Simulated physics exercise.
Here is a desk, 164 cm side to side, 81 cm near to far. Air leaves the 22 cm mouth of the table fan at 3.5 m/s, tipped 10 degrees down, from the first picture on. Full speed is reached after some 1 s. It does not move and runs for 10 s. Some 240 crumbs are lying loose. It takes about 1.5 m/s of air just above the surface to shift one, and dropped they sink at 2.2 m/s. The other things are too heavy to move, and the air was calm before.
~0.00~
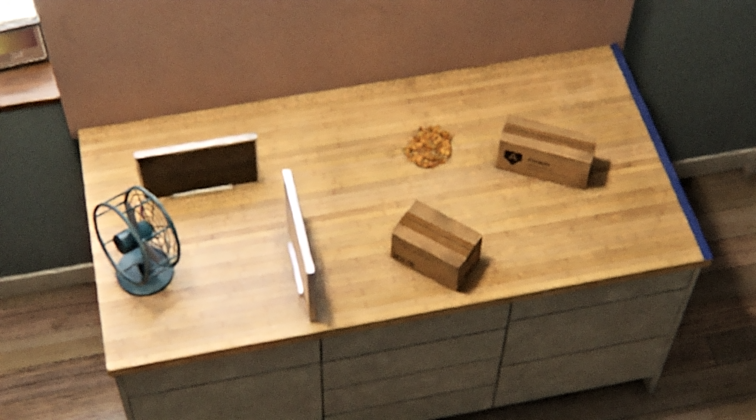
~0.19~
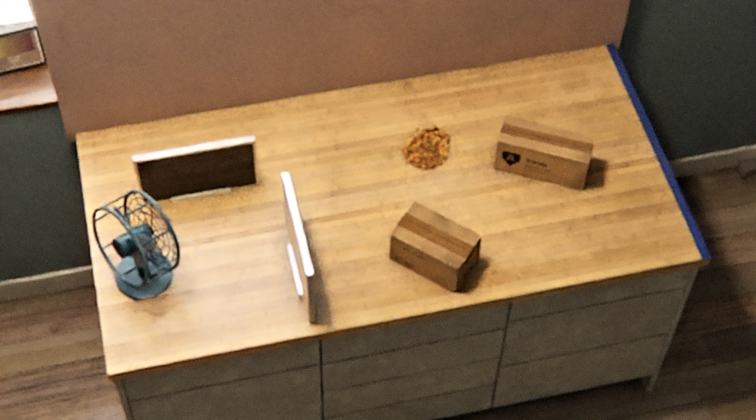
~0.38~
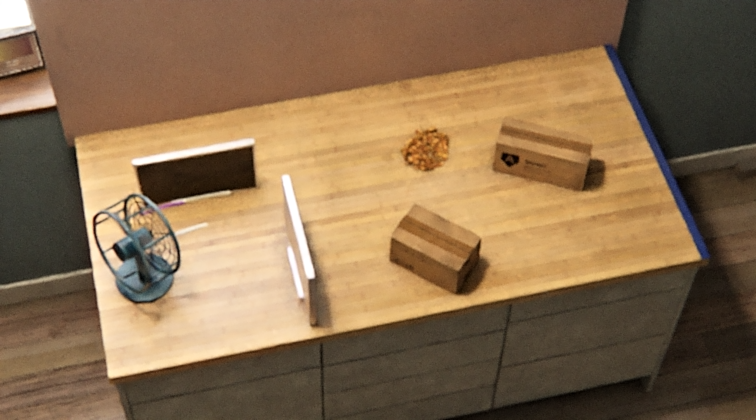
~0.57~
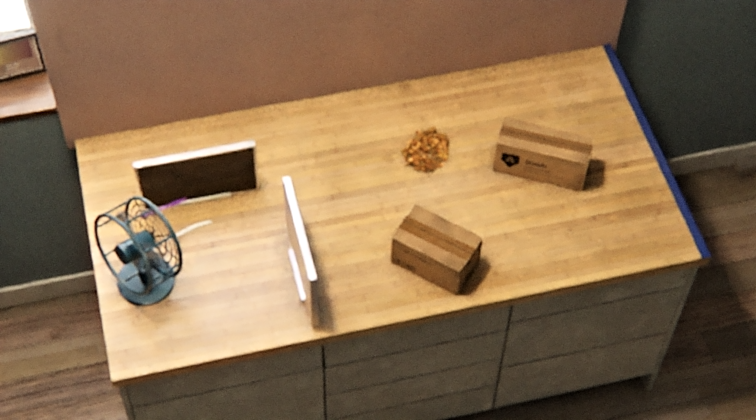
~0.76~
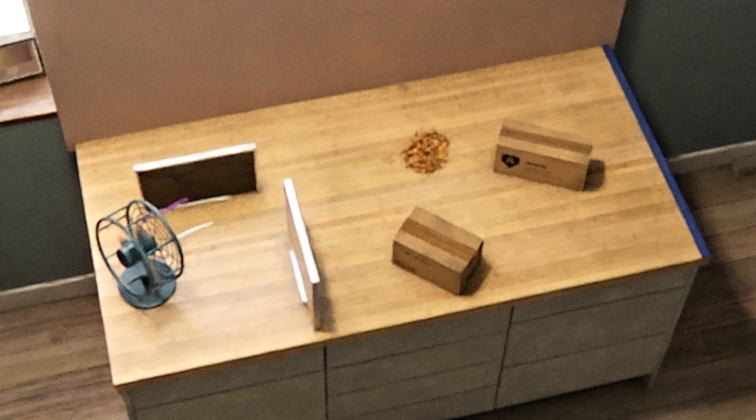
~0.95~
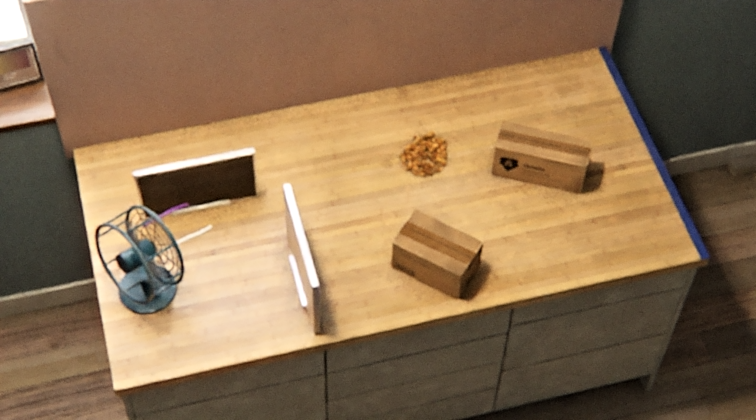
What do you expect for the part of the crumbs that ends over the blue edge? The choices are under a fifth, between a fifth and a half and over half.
Of the crumbs, above half end over the blue edge.
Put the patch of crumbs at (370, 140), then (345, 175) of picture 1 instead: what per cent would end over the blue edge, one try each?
In turn about 30 %, 40 %.
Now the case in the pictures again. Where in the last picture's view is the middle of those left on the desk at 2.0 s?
Around (491, 158).
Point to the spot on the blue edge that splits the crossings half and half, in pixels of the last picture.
Near (634, 103).
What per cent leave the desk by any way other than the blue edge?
Near 0 %.
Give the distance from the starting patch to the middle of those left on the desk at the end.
Roughly 20 cm.
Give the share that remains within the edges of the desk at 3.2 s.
Some 25 per cent.
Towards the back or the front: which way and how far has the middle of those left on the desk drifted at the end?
Towards the front, some 10 cm.
After 2.0 s, 74 % are over the blue edge; the middle of those still in play is near (491, 158); 76 % have settled or left.
After 3.2 s, 76 % are over the blue edge; the middle of those still in play is near (491, 158); 82 % have settled or left.
After 5.5 s, 78 % are over the blue edge; the middle of those still in play is near (500, 153); 84 % have settled or left.
After 10.0 s, at the end, 82 % are over the blue edge; the middle of those still in play is near (493, 163).
